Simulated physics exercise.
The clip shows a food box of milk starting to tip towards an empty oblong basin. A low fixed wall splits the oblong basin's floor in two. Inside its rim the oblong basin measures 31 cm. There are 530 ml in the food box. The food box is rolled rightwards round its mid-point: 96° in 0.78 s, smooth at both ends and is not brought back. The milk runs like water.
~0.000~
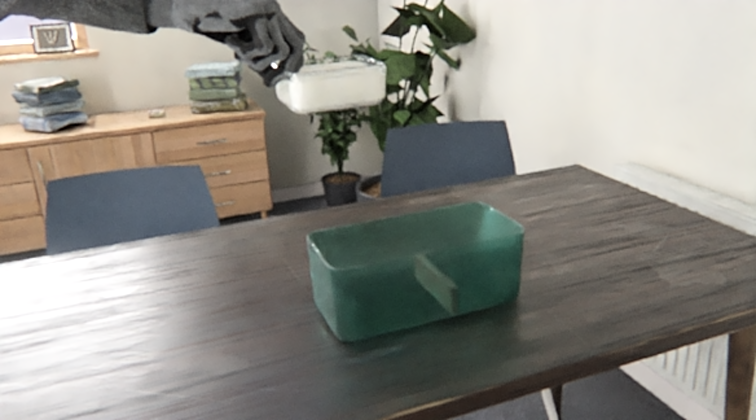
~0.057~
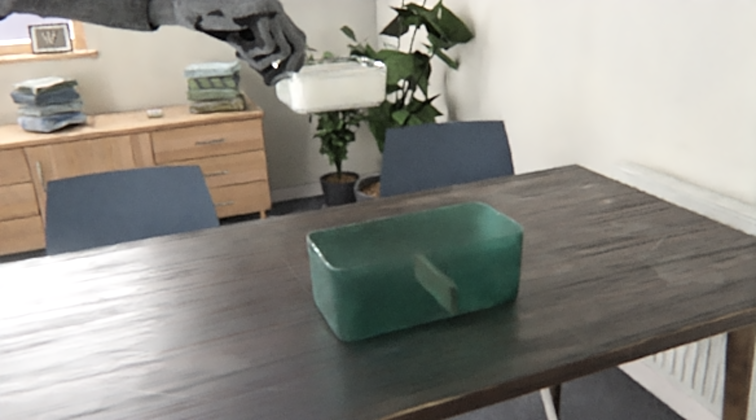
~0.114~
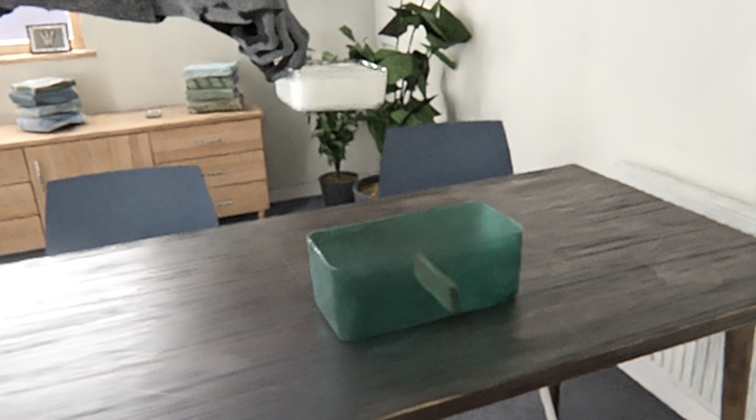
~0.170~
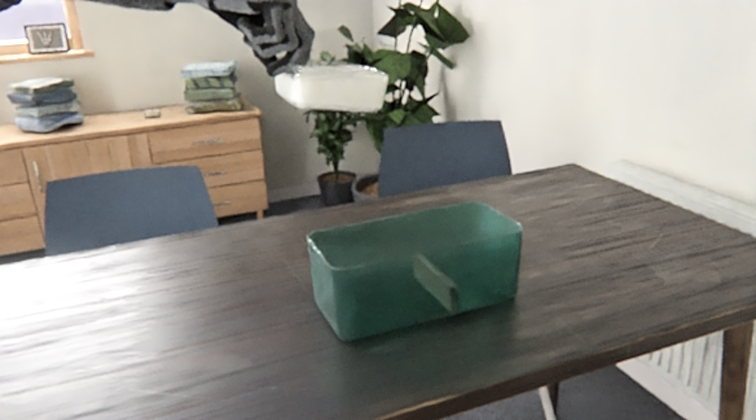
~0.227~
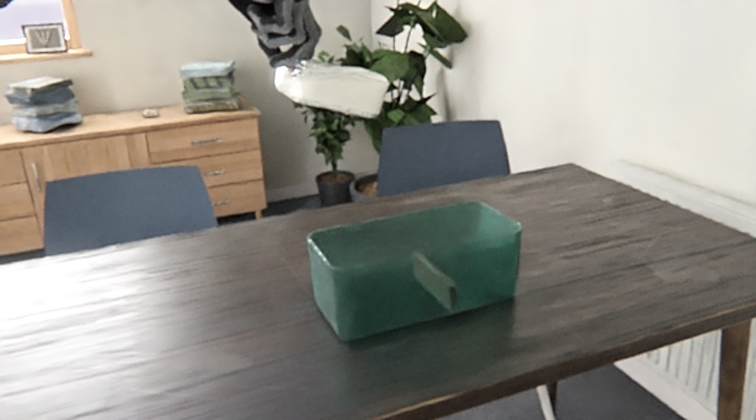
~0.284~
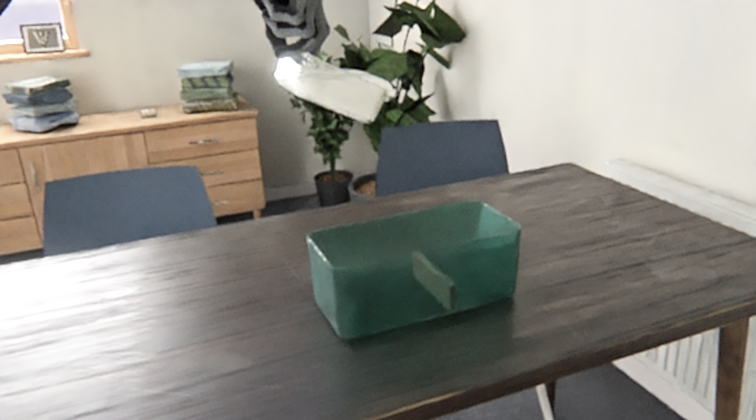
Gloved hand holding a food box of milk above a green oblong basin on a dark table, gradually tilting it rightwards.
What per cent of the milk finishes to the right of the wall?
Roughly 47 per cent is past the wall.
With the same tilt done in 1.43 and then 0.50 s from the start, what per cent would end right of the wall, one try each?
First 50, then 35 per cent.
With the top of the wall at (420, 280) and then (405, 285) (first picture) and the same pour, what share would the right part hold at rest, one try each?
First 60, then 70 per cent.
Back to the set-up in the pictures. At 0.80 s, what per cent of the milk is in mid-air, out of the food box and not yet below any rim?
Some 9 per cent.
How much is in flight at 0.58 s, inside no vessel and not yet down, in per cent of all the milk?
Some 64 per cent.
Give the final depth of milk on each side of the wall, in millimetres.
Left about 10 mm, right about 16 mm.
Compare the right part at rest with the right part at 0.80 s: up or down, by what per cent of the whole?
The share moves down, by some 1 per cent.
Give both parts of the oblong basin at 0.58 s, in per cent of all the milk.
Some 8 per cent left and 14 right.
By 0.58 s the tilt is 82° and 14 per cent is still to pour, 8 is left of the wall and 14 right of it.
By 0.80 s the tilt is 96° and 4 per cent is still to pour, 33 is left of the wall and 48 right of it.
By 1.03 s the tilt is 96° and 1 per cent is still to pour, 42 is left of the wall and 47 right of it.
By 1.28 s the tilt is 96° and 0 per cent is still to pour, 44 is left of the wall and 47 right of it.
At rest 44 per cent lies left of the wall, 47 right of it and 9 outside.
